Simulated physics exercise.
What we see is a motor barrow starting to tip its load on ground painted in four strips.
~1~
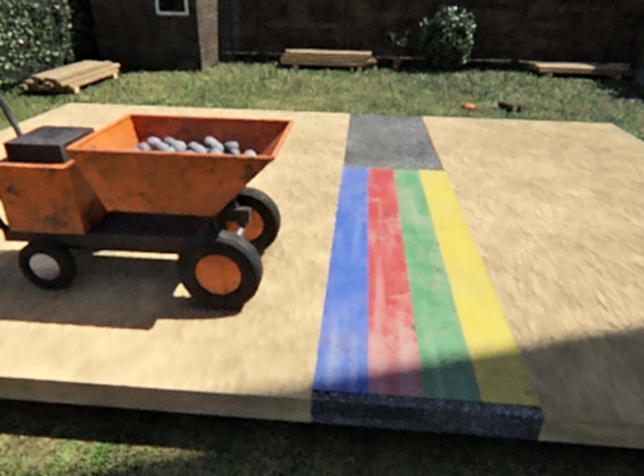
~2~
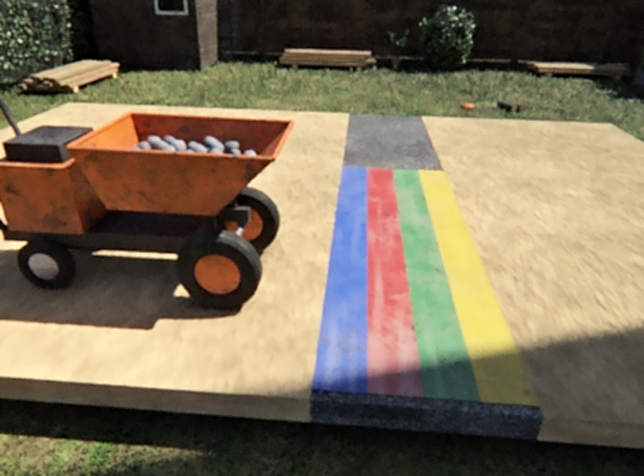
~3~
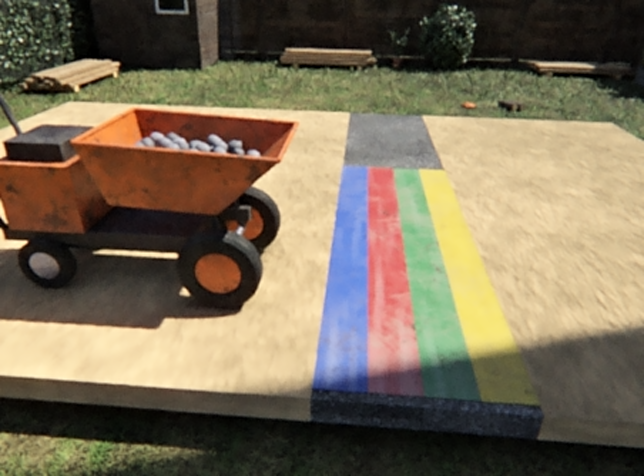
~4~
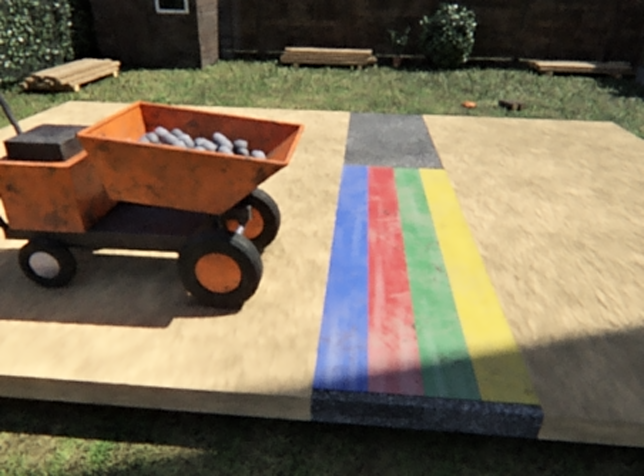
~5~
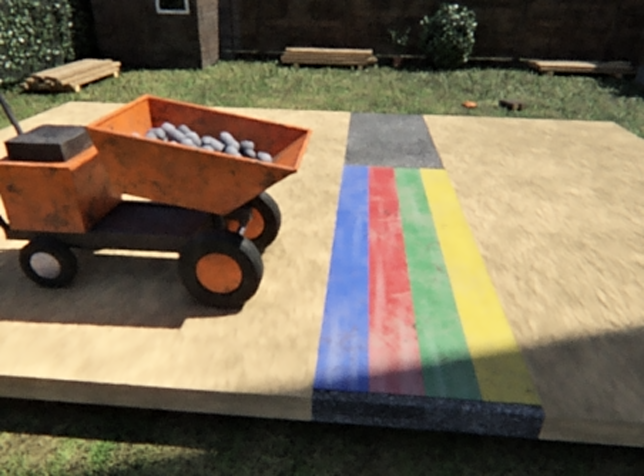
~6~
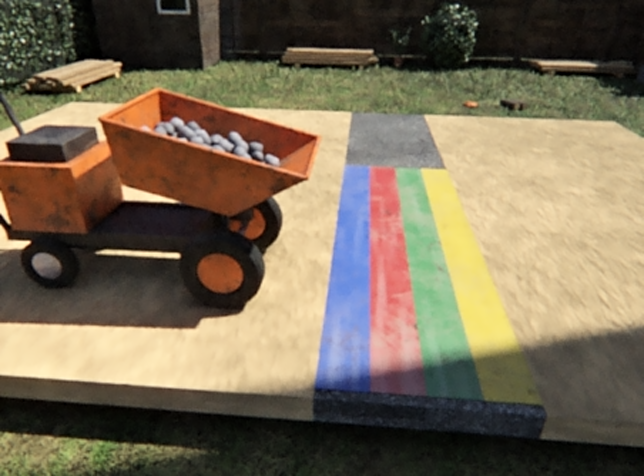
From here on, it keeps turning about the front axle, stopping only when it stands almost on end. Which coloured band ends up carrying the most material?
The red band.
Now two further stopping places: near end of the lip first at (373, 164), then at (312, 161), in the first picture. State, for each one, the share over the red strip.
First spot: About 0 percent; second spot: About 20 percent.
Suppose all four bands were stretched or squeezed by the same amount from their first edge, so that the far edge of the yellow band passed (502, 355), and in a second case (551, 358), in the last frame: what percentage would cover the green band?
The first gives around 20 %, the second around 20 %.
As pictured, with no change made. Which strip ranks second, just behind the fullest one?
The next spot goes to that green strip.
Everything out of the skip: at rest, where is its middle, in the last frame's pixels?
Once it all stops, the middle lies near (404, 278).
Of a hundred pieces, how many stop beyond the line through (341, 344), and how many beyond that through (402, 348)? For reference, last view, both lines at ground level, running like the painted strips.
Close to 80 and 40 per cent respectively.
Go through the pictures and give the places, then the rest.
In the first picture, lip of the skip at (272, 159), level; top of the load at (178, 151), round cobbles; blue strip at (344, 341); red strip at (393, 344); green strip at (443, 348); yellow strip at (494, 351).
In the second picture, lip of the skip at (273, 160), level; top of the load at (178, 150).
In the third picture, lip of the skip at (278, 161), tipped barely; top of the load at (182, 148).
In the fourth picture, lip of the skip at (285, 165), tipped a little; top of the load at (170, 143).
In the fifth picture, lip of the skip at (295, 171), tipped a little; top of the load at (166, 148).
In the sixth picture, lip of the skip at (306, 179), tipped a little; top of the load at (175, 144); blue strip at (346, 340); red strip at (395, 343); green strip at (445, 346); yellow strip at (496, 350).
Soon, skip tipped steeply; all in the skip.
A while on, skip tipped right over; most in the skip; a small part over the blue strip; a small part over the red strip.
Towards the end, skip tipped right over; about a quarter in the skip; a small part over the blue strip; about a third over the red strip; about a quarter over the green strip; a small part over the yellow strip; a stray few off the paint.
Finally, skip tipped right over; about a quarter in the skip; a small part over the blue strip; about a third over the red strip; about a quarter over the green strip; a small part over the yellow strip; a small part off the paint.
